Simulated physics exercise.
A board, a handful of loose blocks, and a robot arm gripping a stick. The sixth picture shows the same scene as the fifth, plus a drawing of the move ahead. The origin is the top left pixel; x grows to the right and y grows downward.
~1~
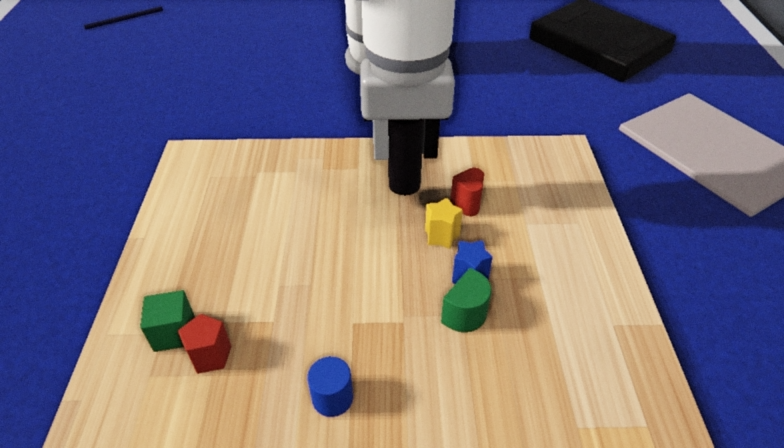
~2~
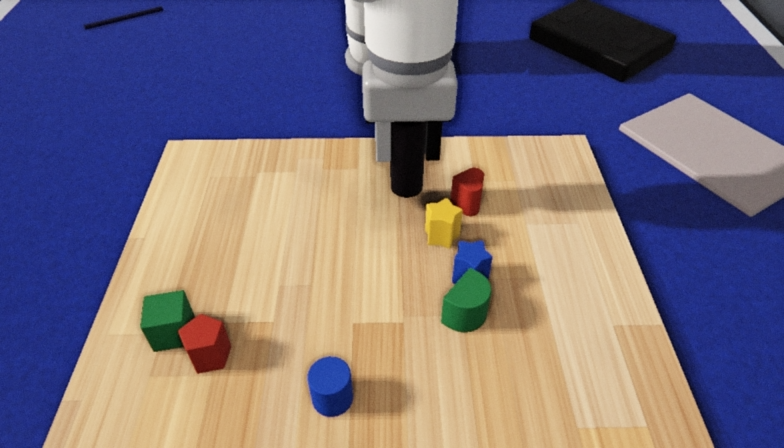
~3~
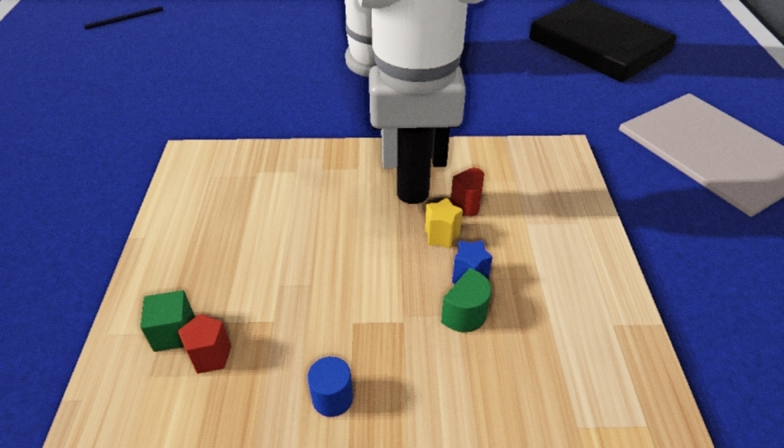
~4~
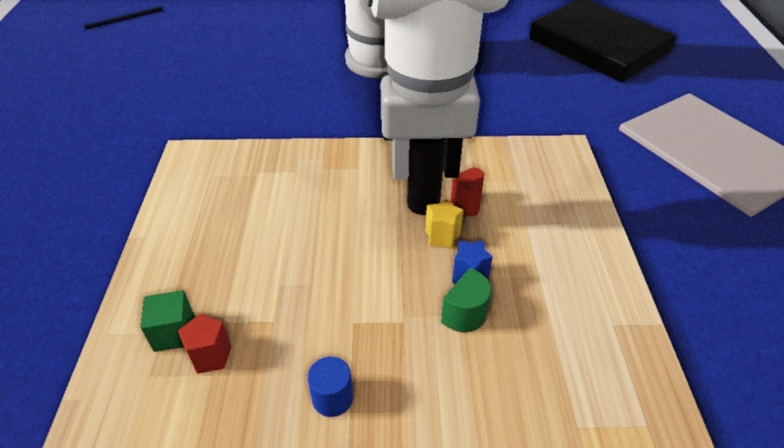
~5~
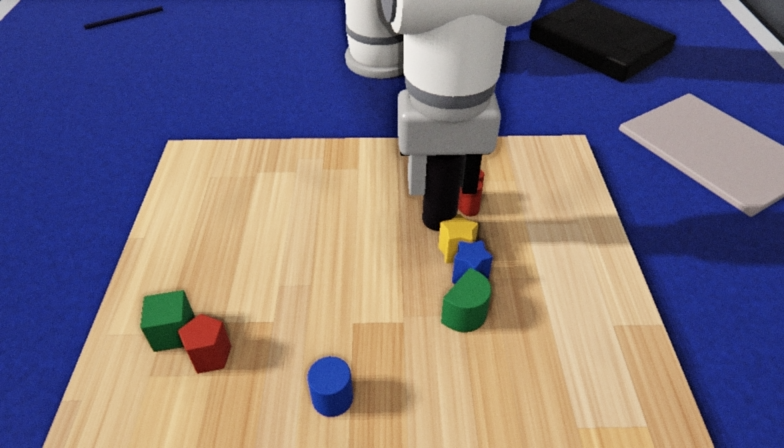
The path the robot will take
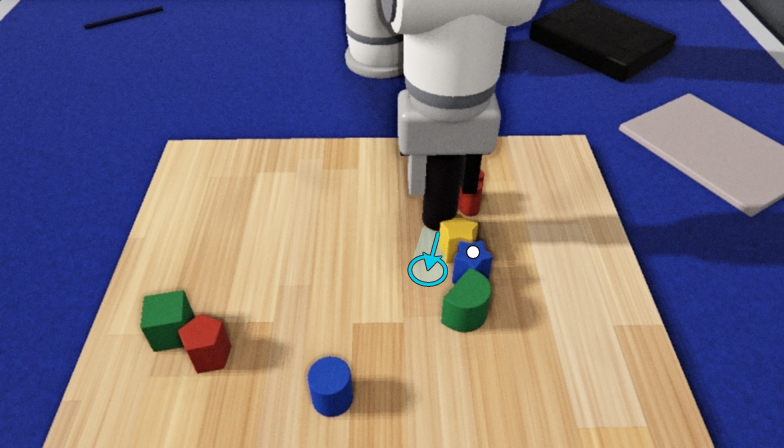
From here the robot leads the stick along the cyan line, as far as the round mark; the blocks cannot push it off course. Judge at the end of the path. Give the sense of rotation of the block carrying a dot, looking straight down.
It swings round anticlockwise.
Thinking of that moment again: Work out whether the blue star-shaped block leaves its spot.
It shifts position.
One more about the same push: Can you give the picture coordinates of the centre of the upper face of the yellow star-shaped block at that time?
For the centre of its top, I'd go with (463, 247).
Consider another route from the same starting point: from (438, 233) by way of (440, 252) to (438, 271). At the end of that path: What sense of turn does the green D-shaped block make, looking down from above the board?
Turns clockwise.
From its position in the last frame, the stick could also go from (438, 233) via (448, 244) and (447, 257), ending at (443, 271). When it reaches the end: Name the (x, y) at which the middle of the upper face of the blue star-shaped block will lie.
The centre of its top face lies at (500, 272).
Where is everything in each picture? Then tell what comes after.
The first picture shows lower end of the stick at (405, 185), tops of blocks, yellow star-shaped block at (444, 210), green D-shaped block at (470, 289), red heart block at (471, 178), blue star-shaped block at (473, 252).
The second picture shows stick at (407, 187), blocks as before.
The third picture shows stick at (413, 193), blocks as before.
The fourth picture shows stick at (424, 204), blocks as before.
The fifth picture shows stick at (439, 220), yellow star-shaped block at (460, 227), green D-shaped block at (470, 289), red heart block hidden, blue star-shaped block at (473, 252).
The drawn path runs from (438, 233) directly to (428, 270); the dot is on the blue star-shaped block.
On the path given first. Halfway along, stick at (434, 238); yellow star-shaped block at (464, 240), turned 20° anticlockwise; green D-shaped block at (472, 293); blue star-shaped block at (483, 261), turned 15° anticlockwise.
At the end, stick at (429, 257); yellow star-shaped block at (463, 247), turned 50° anticlockwise; green D-shaped block at (476, 296), turned 25° clockwise; red heart block not moved; blue star-shaped block at (492, 265), turned 30° anticlockwise.
